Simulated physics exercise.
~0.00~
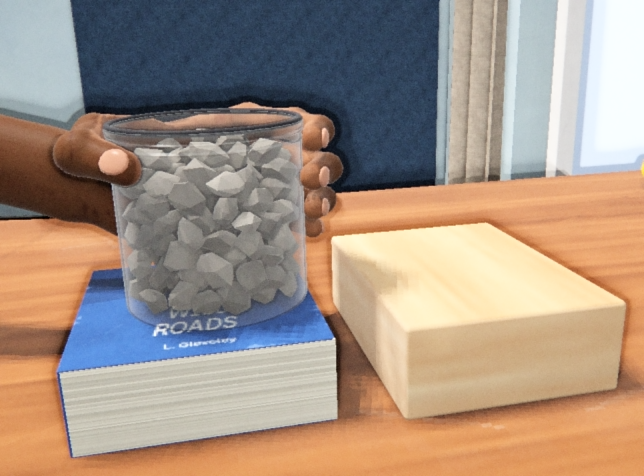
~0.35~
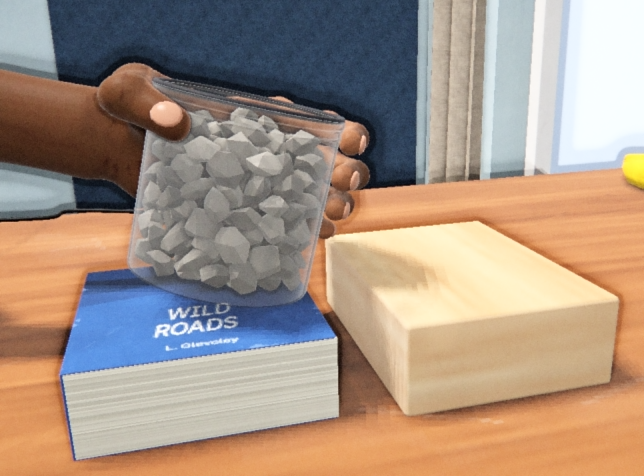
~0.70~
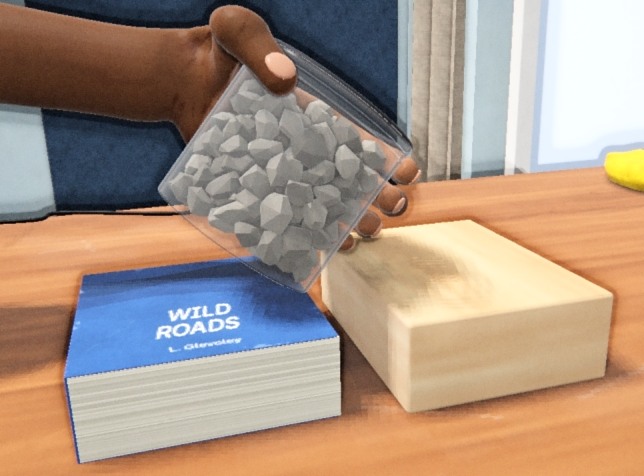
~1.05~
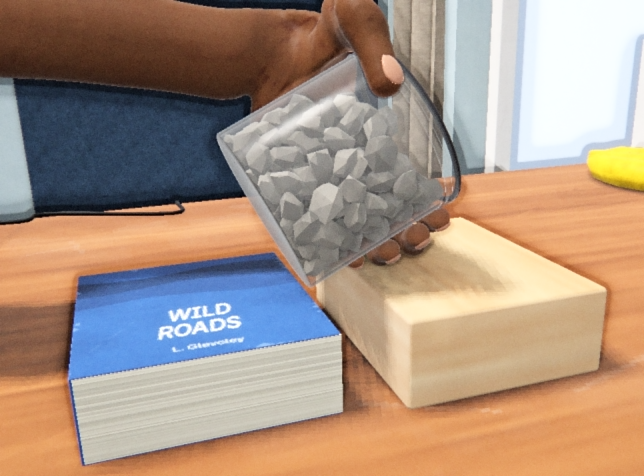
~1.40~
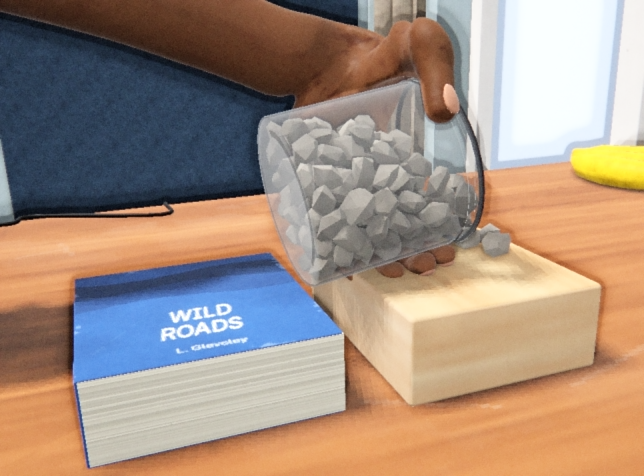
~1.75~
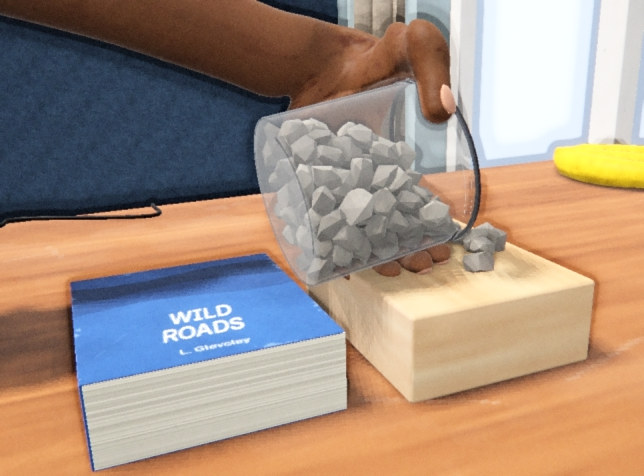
On a wooden table, a hand lifted an open clear jar of grey gravel off a blue book and tipped it rightward over a pale wooden block, until it lay nearly sideways and a few stones dropped onto the block, most staying inside.
